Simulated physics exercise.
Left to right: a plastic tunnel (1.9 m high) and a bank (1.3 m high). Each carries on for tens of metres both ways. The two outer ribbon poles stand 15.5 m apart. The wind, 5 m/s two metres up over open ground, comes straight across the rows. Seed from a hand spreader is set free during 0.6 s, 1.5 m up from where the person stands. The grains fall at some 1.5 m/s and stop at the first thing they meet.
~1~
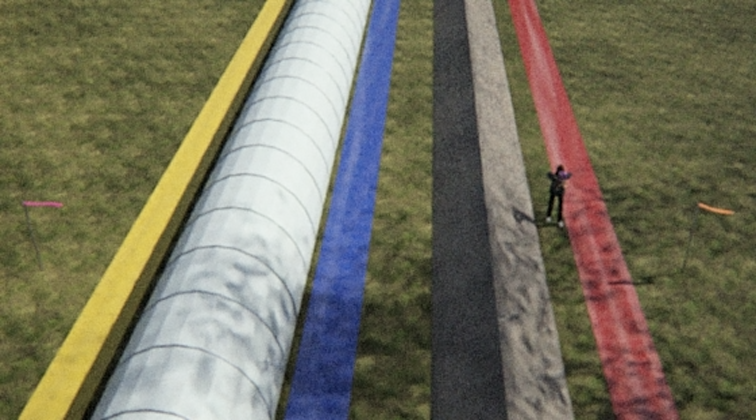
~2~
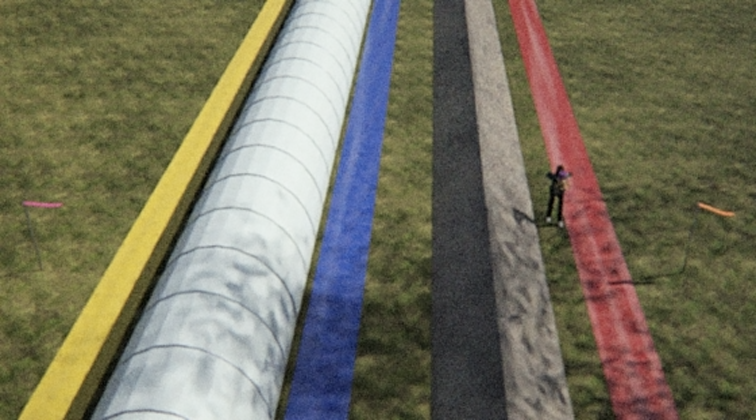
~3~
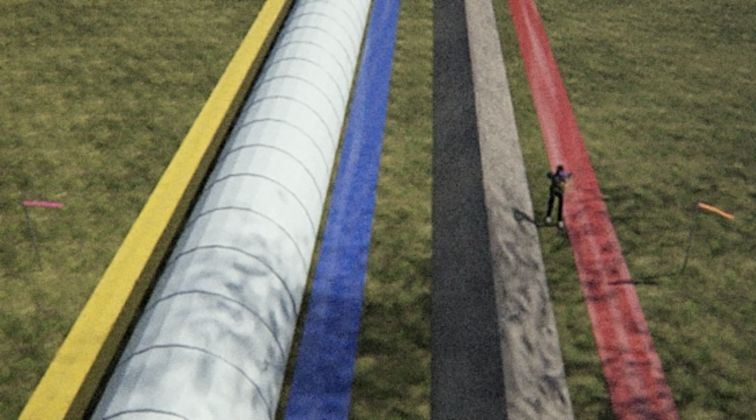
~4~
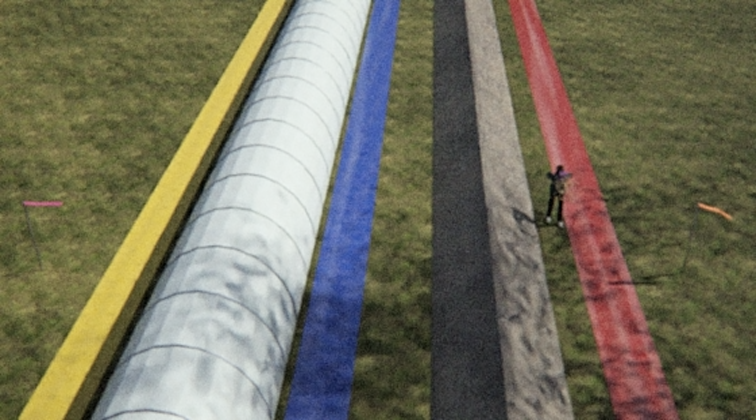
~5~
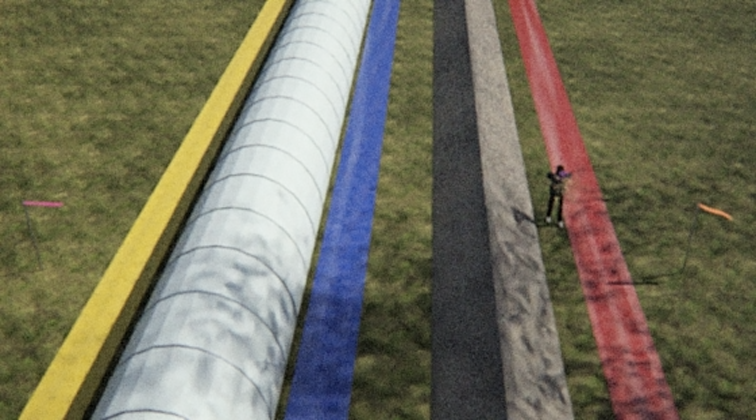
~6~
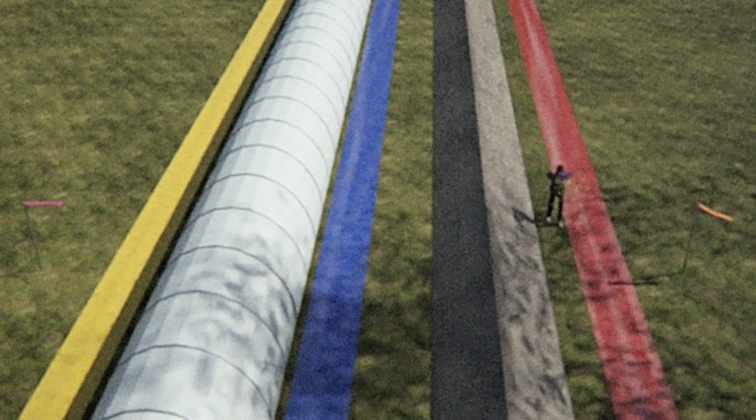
To begin with, a small figure stands by a red strip on grass, right of a long pale tunnel, a blue strip and a grey bank, while ribbons on both sides stream rightward. The figure stays in place as the ribbons flutter slightly and a faint scatter beside it spreads a little rightward.
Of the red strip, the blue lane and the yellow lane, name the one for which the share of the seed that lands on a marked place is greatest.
The red one.
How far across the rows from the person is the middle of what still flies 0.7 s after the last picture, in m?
About 0.5 m.
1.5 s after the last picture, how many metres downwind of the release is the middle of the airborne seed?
About 1.0 m.
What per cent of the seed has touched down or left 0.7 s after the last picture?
About 30 %.
Then, 0.7 s after the last picture, 30 % is no longer flying here, and 0 % lies on the yellow lane, 14 % on the red strip and 0 % on the blue lane; the middle of what still flies is 0.6 m above the low ground, near (580, 214).
Then, 1.5 s after the last picture, 85 % is no longer flying here, and 0 % lies on the yellow lane, 45 % on the red strip and 0 % on the blue lane; the middle of what still flies is 0.4 m above the low ground, near (596, 220).
Then, 3.0 s after the last picture, 100 % is no longer flying here, and 0 % lies on the yellow lane, 50 % on the red strip and 0 % on the blue lane.
Then, 7.5 s after the last picture, 100 % is no longer flying here, and 0 % lies on the yellow lane, 50 % on the red strip and 0 % on the blue lane.
Then, 44.5 s after the last picture, 100 % is no longer flying here, and 0 % lies on the yellow lane, 50 % on the red strip and 0 % on the blue lane.
